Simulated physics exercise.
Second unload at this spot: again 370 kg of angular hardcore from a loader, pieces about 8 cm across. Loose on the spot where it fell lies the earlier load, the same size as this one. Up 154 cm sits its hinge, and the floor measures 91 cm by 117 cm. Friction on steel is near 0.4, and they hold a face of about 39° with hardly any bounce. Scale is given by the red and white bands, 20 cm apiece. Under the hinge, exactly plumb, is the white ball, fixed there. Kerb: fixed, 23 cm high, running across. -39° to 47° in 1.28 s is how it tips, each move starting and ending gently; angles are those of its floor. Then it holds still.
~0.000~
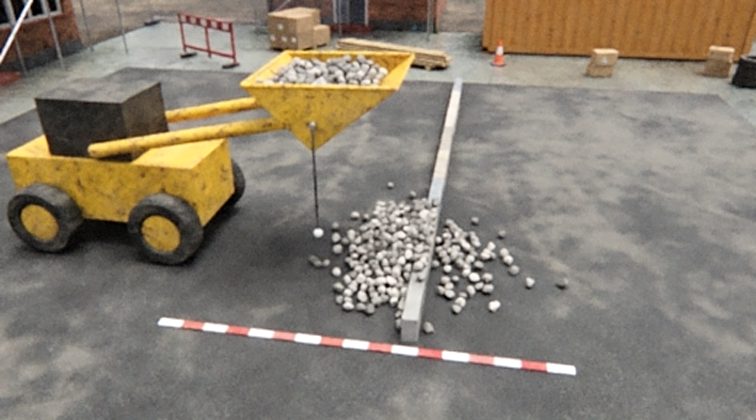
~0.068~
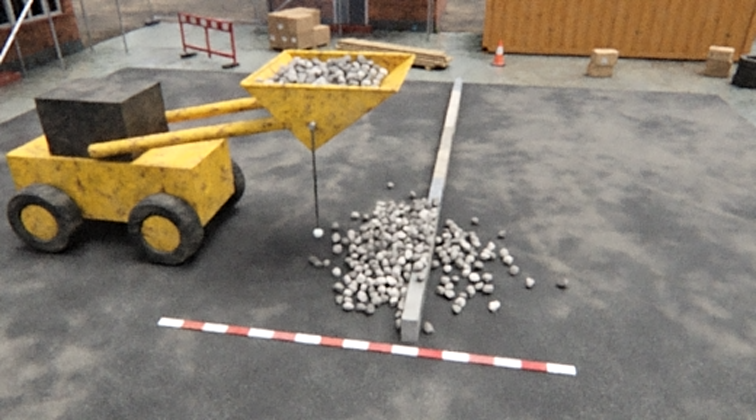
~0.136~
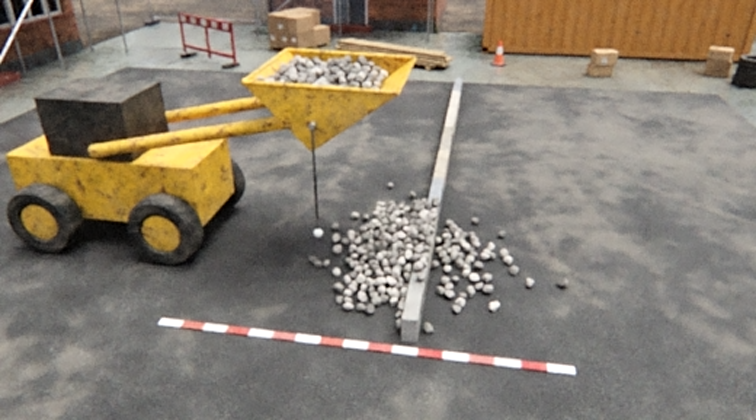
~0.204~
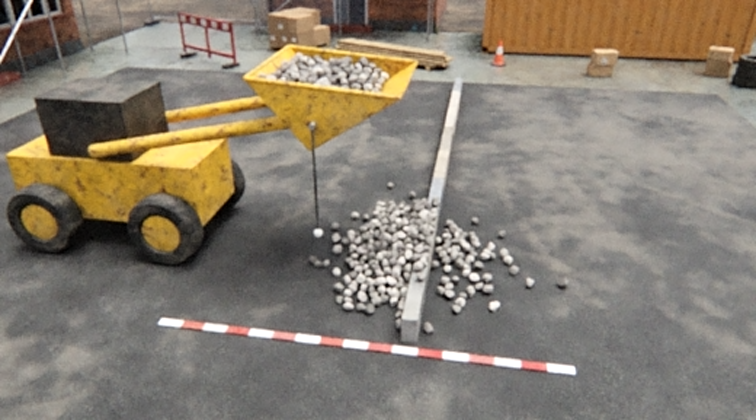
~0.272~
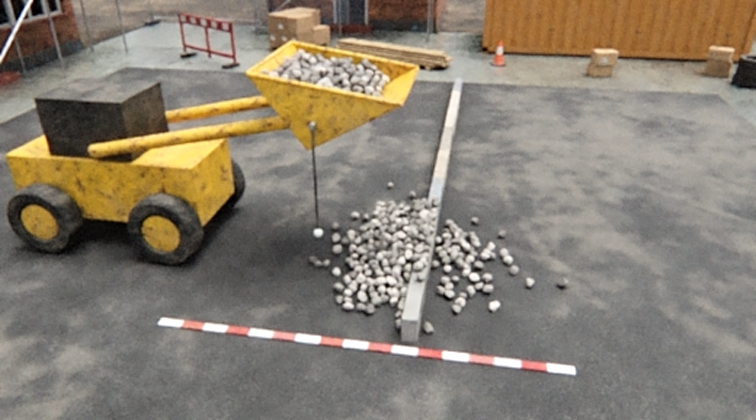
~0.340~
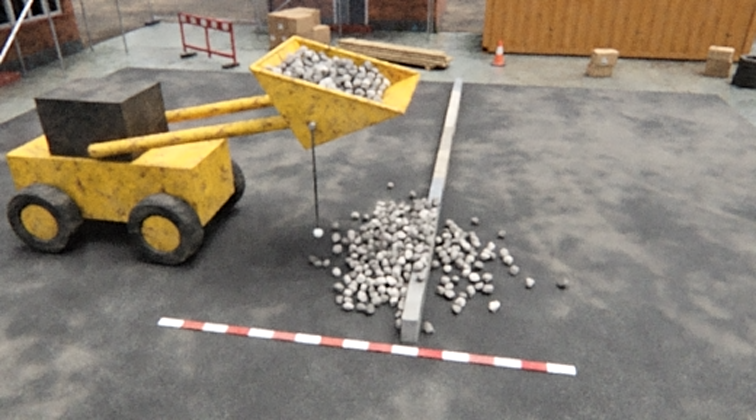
A yellow loader's raised bucket, full of grey stones, slowly tilts down toward the right.
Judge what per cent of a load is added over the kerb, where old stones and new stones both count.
The amount added is about 37 per cent of a load.
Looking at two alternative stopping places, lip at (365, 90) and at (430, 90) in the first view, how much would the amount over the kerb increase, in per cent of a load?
The first would add some 5 per cent and the second some 90 per cent.
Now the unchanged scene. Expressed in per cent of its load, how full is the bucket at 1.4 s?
It keeps some 40 percent of its load.
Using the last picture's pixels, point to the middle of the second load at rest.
Their centre ends up near (408, 238).
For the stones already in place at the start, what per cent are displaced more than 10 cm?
Estimate: 15 %, roughly.
After 1.0 s the floor is at 34°; in per cent of one load, 100 in the bucket, 87 on this side of the kerb, 13 over the kerb; the foremost stones are at (513, 267).
After 1.4 s the floor is at 47°; in per cent of one load, 41 in the bucket, 146 on this side of the kerb, 13 over the kerb; the foremost stones are at (513, 267).
After 1.7 s the floor is at 47°; in per cent of one load, 2 in the bucket, 166 on this side of the kerb, 32 over the kerb; the foremost stones are at (515, 257).
After 4.5 s the floor is at 47°; in per cent of one load, 0 in the bucket, 150 on this side of the kerb, 50 over the kerb; the foremost stones are at (549, 254). Net gain over the kerb, 37.
